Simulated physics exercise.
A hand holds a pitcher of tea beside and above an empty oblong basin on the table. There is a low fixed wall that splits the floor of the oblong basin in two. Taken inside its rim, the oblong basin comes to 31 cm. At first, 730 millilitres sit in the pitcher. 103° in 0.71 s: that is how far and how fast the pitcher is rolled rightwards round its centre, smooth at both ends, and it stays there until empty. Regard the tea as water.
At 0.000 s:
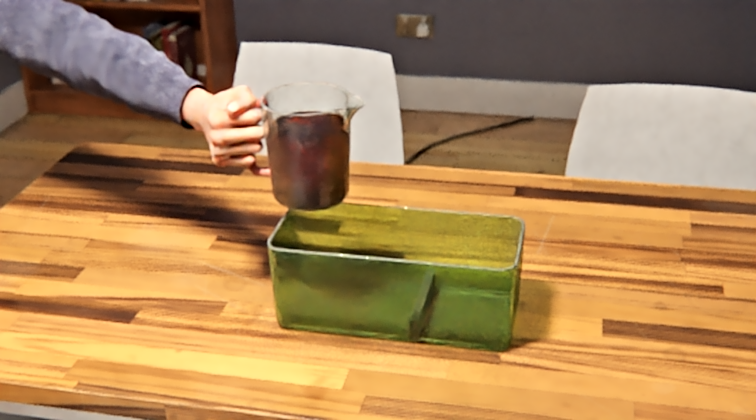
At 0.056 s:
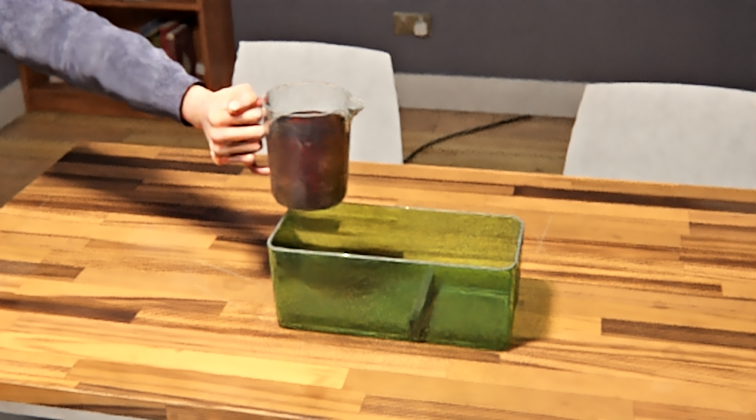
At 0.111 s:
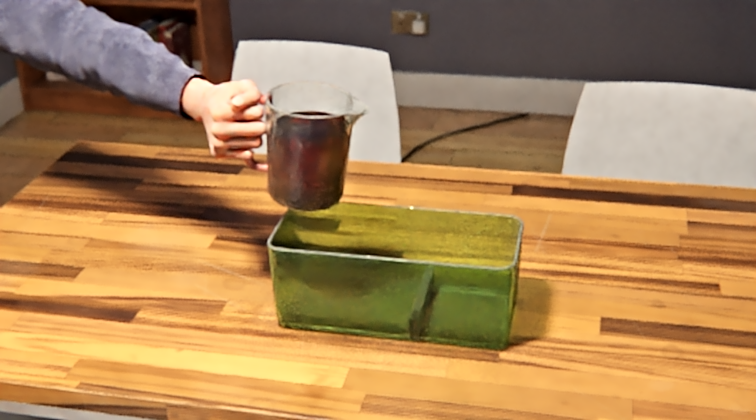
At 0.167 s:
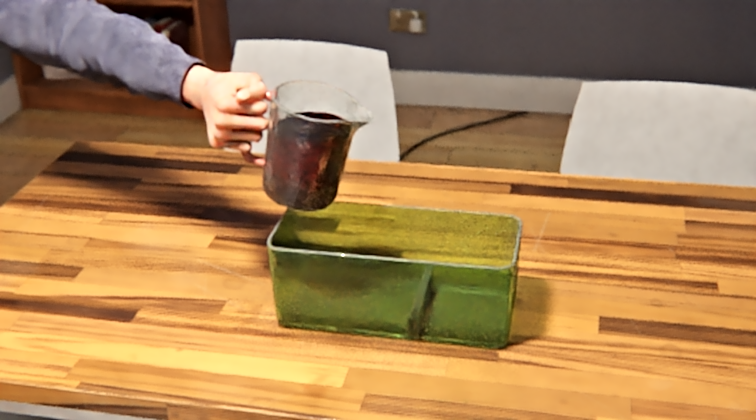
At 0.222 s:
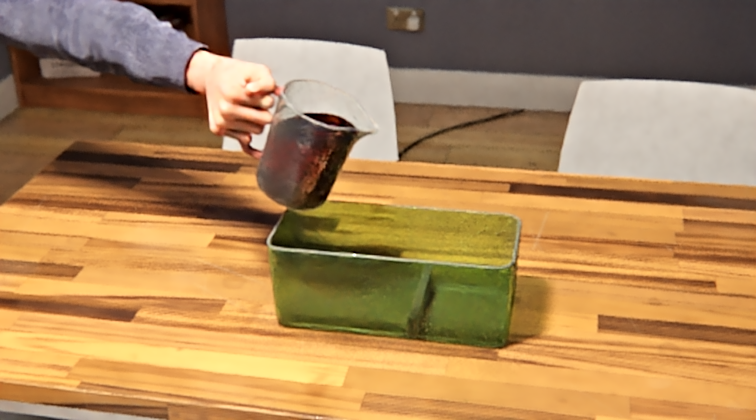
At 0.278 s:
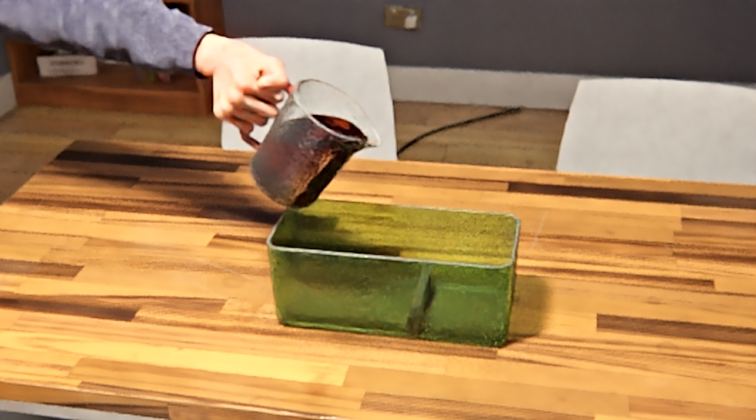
To begin with, a hand holds a clear pitcher of dark tea upright above an empty green oblong basin on a striped wooden table. The hand then tilts the pitcher to the right, slowly at first and then further, until it leans well over with the tea near its spout.
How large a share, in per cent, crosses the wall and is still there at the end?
A share of about 30 per cent.
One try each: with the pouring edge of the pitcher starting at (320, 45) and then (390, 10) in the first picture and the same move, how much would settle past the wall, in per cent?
In turn about 10 and 65 per cent.
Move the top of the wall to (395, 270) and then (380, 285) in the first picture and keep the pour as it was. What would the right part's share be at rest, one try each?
First try about 75 %, second try about 95 %.
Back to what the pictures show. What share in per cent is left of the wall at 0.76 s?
Some 50 per cent.
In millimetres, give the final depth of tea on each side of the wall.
Depths: Left near 20 mm, right near 14 mm.
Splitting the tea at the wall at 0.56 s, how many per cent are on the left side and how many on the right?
Lab note: Left near 10, right near 6.
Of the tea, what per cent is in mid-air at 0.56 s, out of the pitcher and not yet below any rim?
Roughly 18 percent.
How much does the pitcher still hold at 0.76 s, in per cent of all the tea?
Roughly 20 percent remains.
Then, 0.56 s in, the tilt is 92° and 67 per cent is still to pour, 9 is left of the wall and 6 right of it.
Then, 0.76 s in, the tilt is 103° and 20 per cent is still to pour, 50 is left of the wall and 19 right of it.
Then, 0.98 s in, the tilt is 103° and 4 per cent is still to pour, 67 is left of the wall and 26 right of it.
Then, 1.21 s in, the tilt is 103° and 0 per cent is still to pour, 71 is left of the wall and 27 right of it.
Finally, 68 per cent lies left of the wall, 30 right of it and 2 outside.
